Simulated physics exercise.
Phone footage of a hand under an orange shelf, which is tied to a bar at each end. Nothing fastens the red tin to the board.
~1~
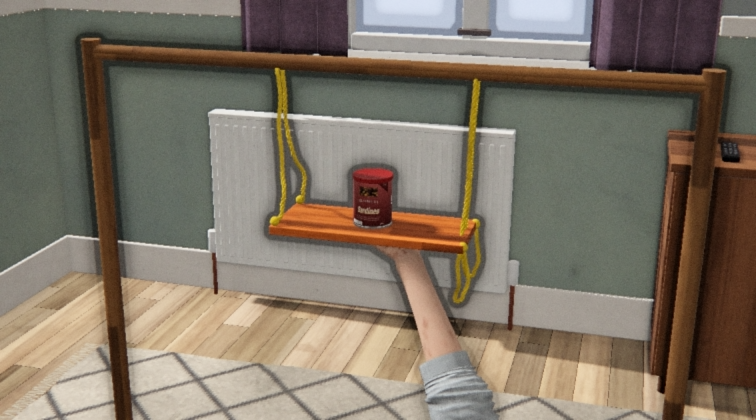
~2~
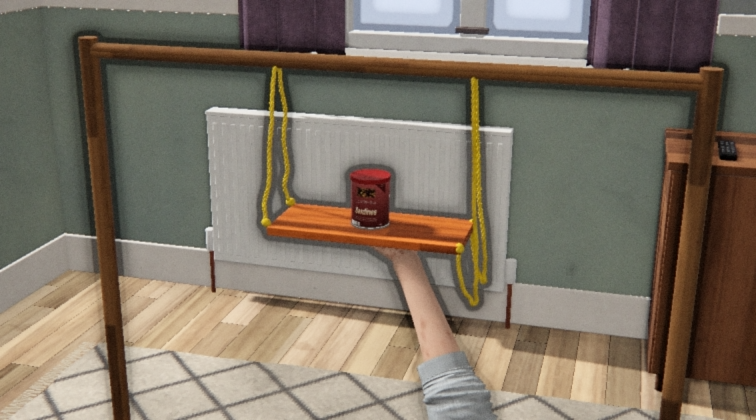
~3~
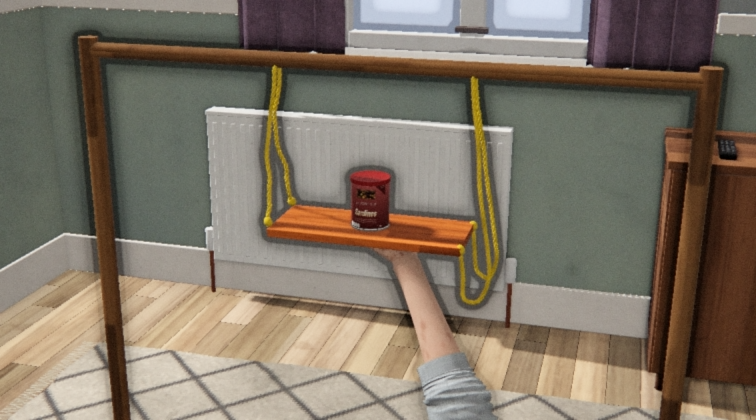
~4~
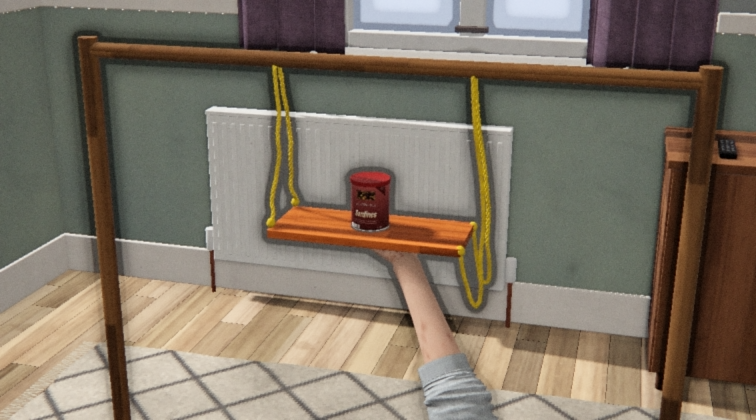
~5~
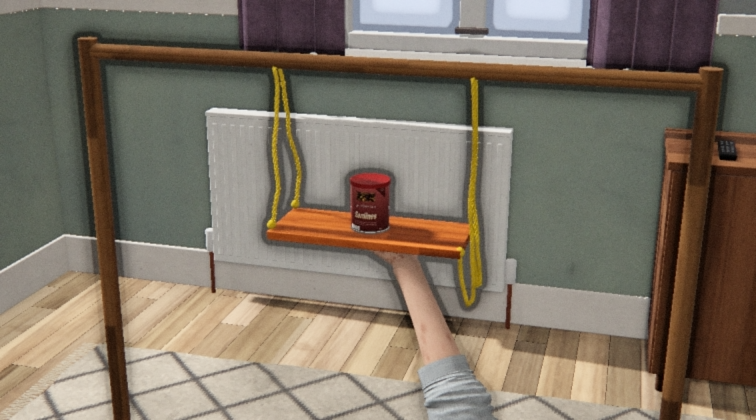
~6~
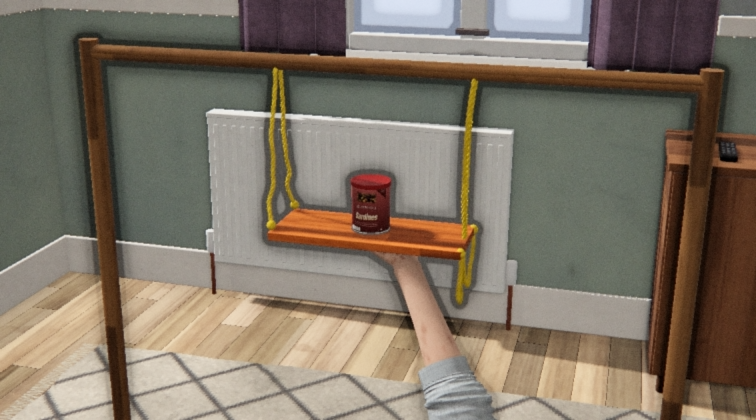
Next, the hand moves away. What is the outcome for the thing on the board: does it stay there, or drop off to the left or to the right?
It's likely to fall away rightward, if you ask me.
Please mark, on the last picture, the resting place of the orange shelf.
(316, 280).
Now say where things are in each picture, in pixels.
Red tin (373, 199); orange shelf (363, 240), in the first picture.
Red tin (370, 199), in the second picture.
Red tin (370, 201), in the third picture.
Red tin (370, 202); orange shelf (361, 243), in the fourth picture.
Red tin (370, 203), in the fifth picture.
Red tin (371, 205); orange shelf (362, 246); left cords almost straight; right cords slack, hanging in a loop, in the sixth picture.
Then, 0.76 s on from there, board tipped 38° down to the right; tin on the floor.
Then, 1.38 s on from there, board tipped 42° down to the right; tin on the floor.
In the end, board tipped 39° down to the right; tin on the floor. The red tin is shed rightwards.
